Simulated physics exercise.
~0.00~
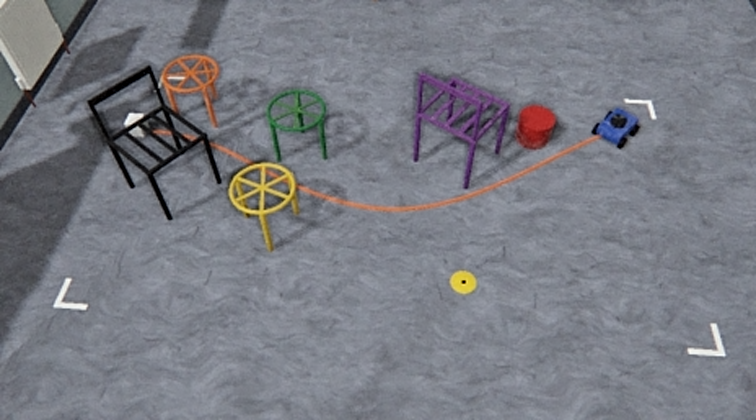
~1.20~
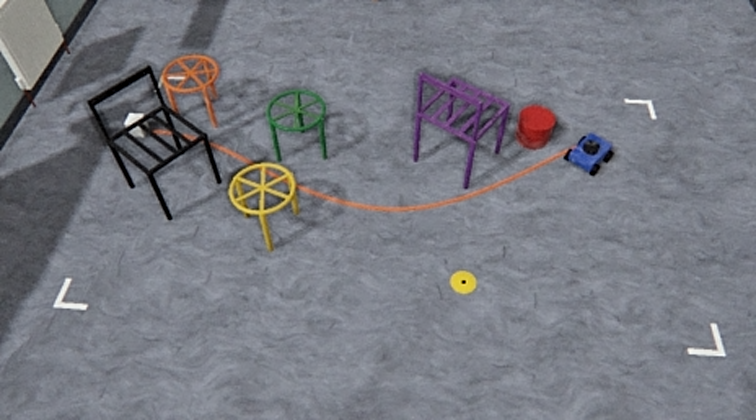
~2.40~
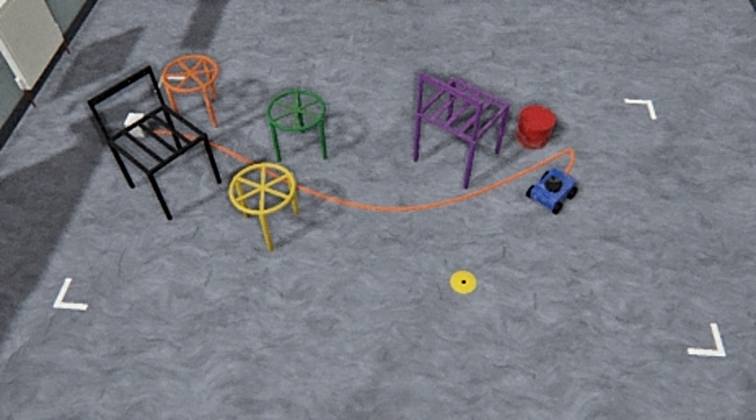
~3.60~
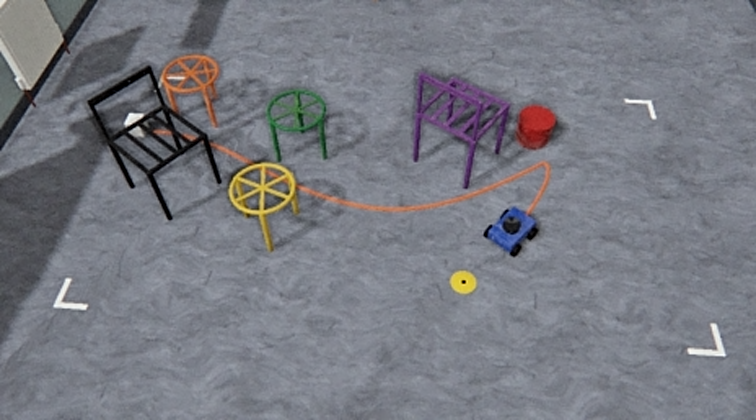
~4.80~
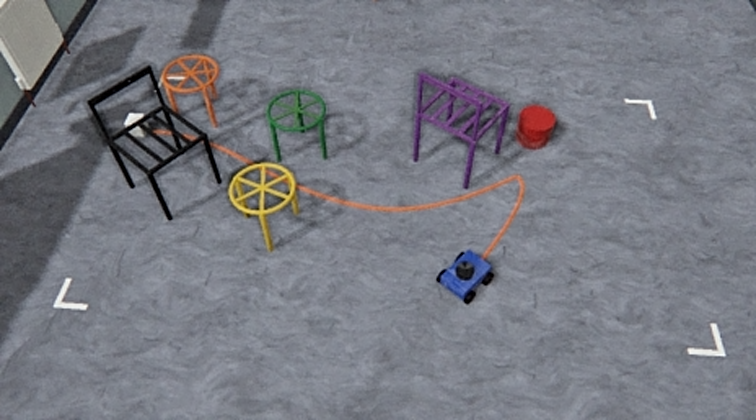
A small blue cart trailing an orange lead rolled down and to the left across the grey floor, stopping over the yellow mark, while the lead bent behind it and the chairs, stools and red bucket all stayed where they were.
